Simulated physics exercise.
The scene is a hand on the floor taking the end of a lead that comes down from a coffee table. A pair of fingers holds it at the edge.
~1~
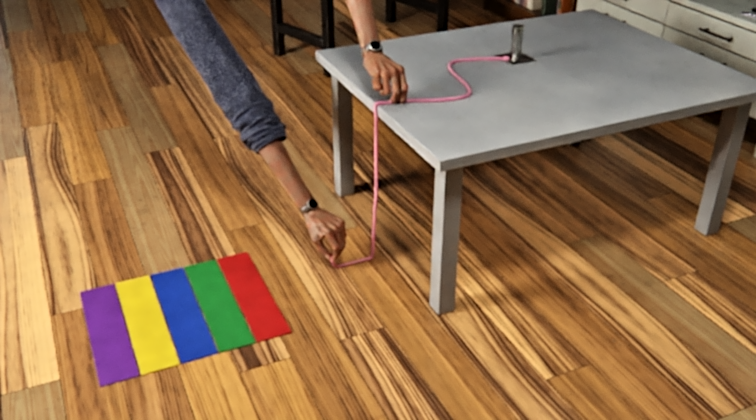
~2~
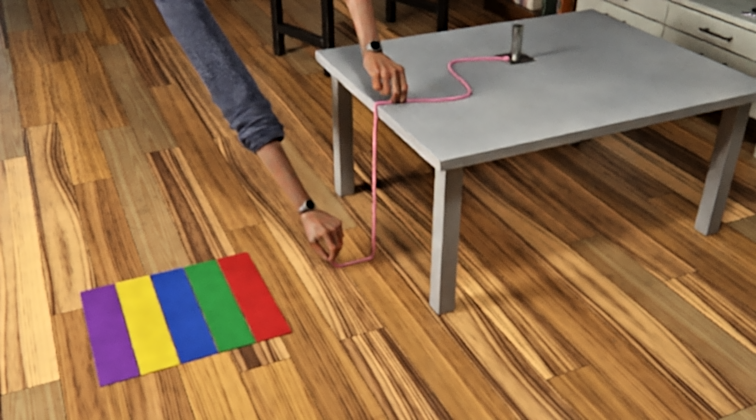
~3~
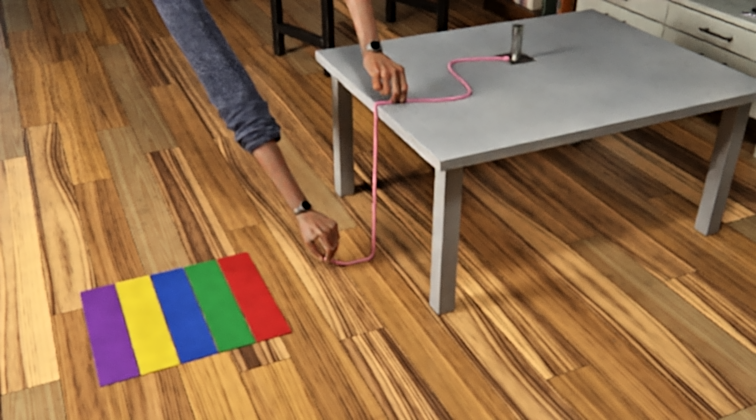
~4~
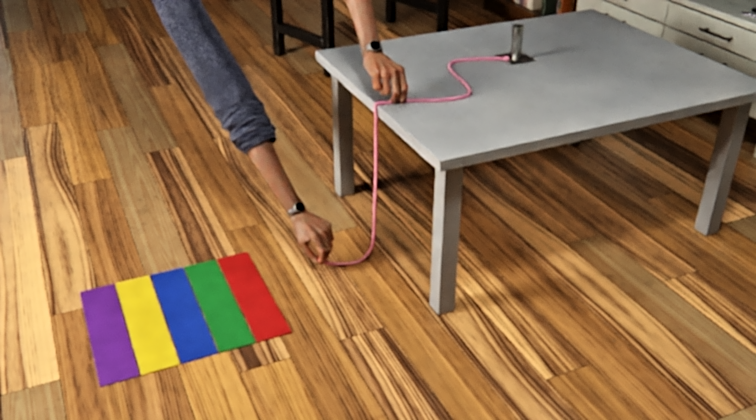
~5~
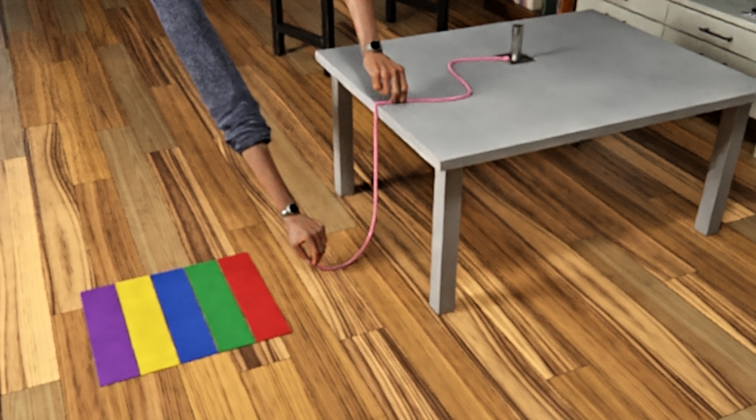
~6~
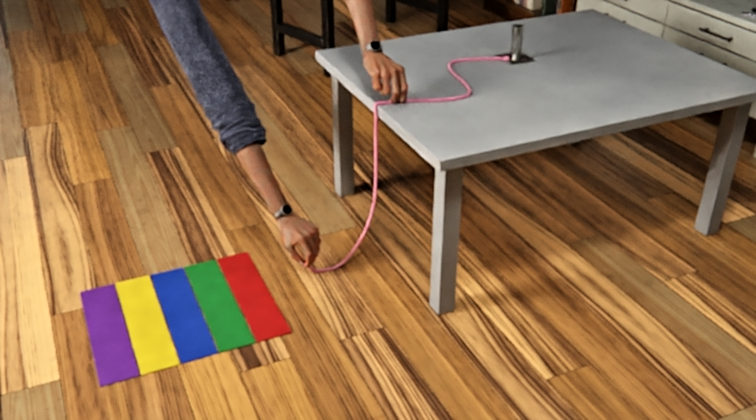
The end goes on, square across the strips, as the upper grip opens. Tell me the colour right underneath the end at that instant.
Right underneath is yellow.
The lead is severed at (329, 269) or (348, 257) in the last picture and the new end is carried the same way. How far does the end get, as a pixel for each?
Roughly at (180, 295) the first time and at (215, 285) the second.
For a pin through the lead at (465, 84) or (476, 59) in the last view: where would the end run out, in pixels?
First try near (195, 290), second near (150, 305).
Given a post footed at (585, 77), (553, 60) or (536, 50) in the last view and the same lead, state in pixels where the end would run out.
In that order: (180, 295), (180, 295) and (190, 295).
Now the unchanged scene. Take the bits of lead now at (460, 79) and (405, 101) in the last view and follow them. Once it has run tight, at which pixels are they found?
Around (428, 82); the other one around (340, 125).
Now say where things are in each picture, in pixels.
End (332, 257); red (266, 321); green (230, 331); blue (194, 341); yellow (155, 351); purple (116, 362), in the first picture.
End (329, 258); lead through (476, 59) (458, 77) (443, 100) (376, 115) (374, 182) (374, 247), in the second picture.
End (325, 259), in the third picture.
End (319, 260); lead through (476, 59) (458, 77) (443, 100) (376, 115) (376, 182) (371, 247), in the fourth picture.
End (312, 262), in the fifth picture.
End (306, 264); lead through (476, 59) (458, 77) (443, 100) (376, 115) (376, 182) (356, 247), in the sixth picture.
Soon after, end near (212, 287); over green.
Then, end near (167, 299); over blue.
At full stretch, end near (140, 306); over yellow. Over yellow.
